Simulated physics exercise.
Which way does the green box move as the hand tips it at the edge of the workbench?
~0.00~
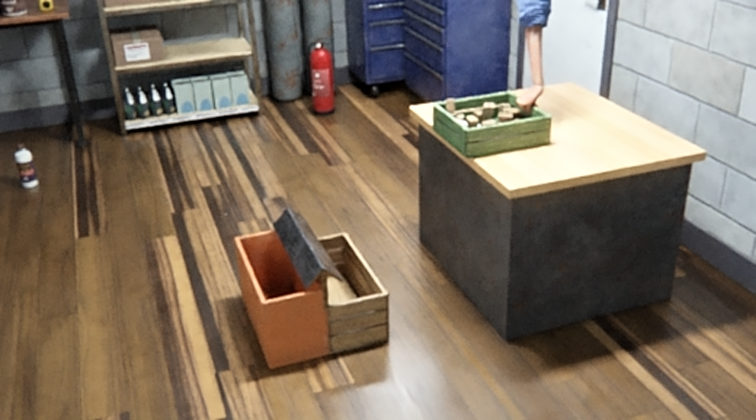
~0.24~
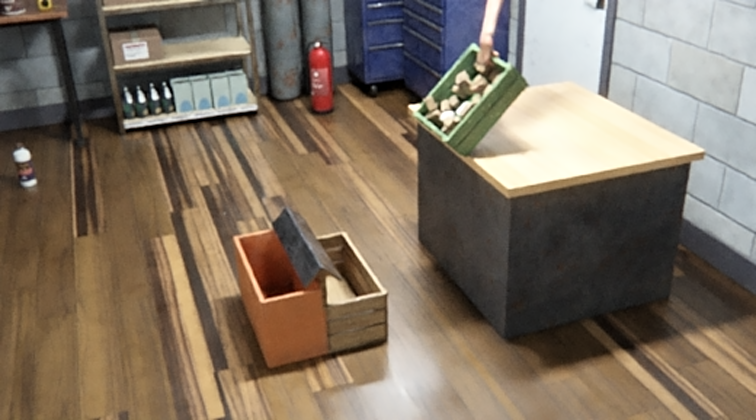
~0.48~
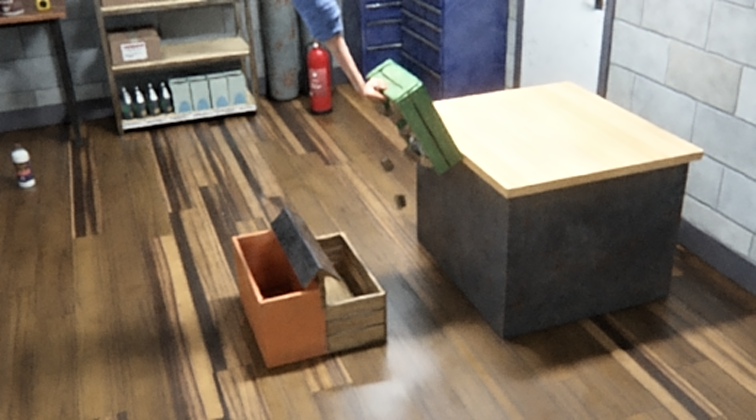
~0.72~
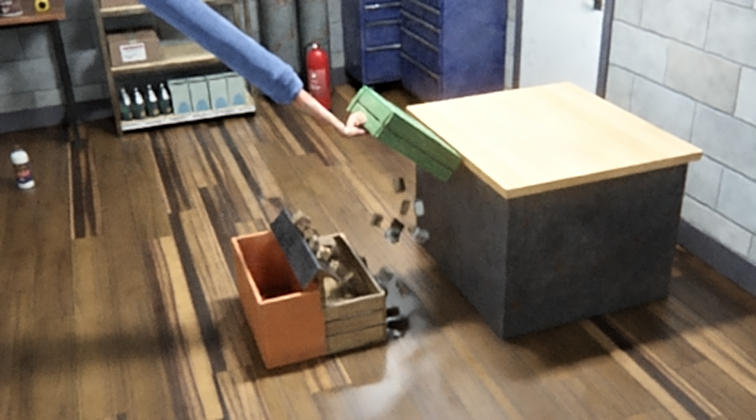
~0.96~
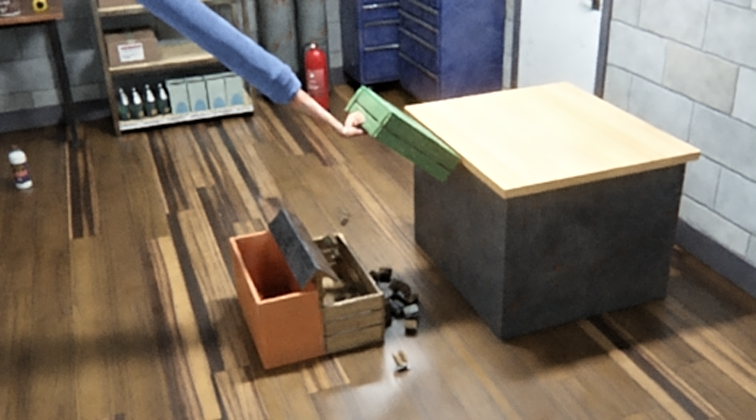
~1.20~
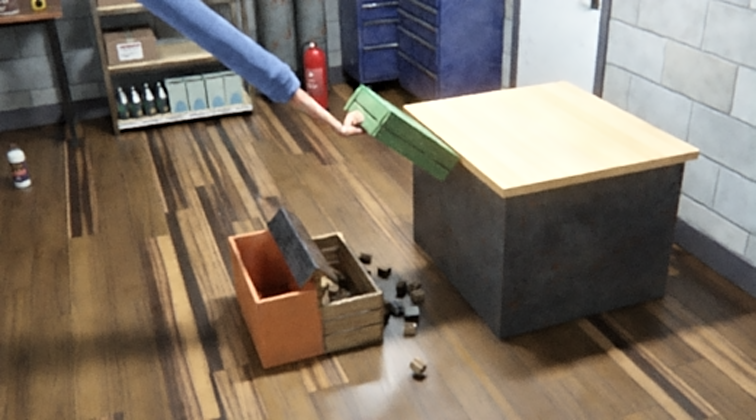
The green box moves to the left as it is tipped over the edge of the bench.
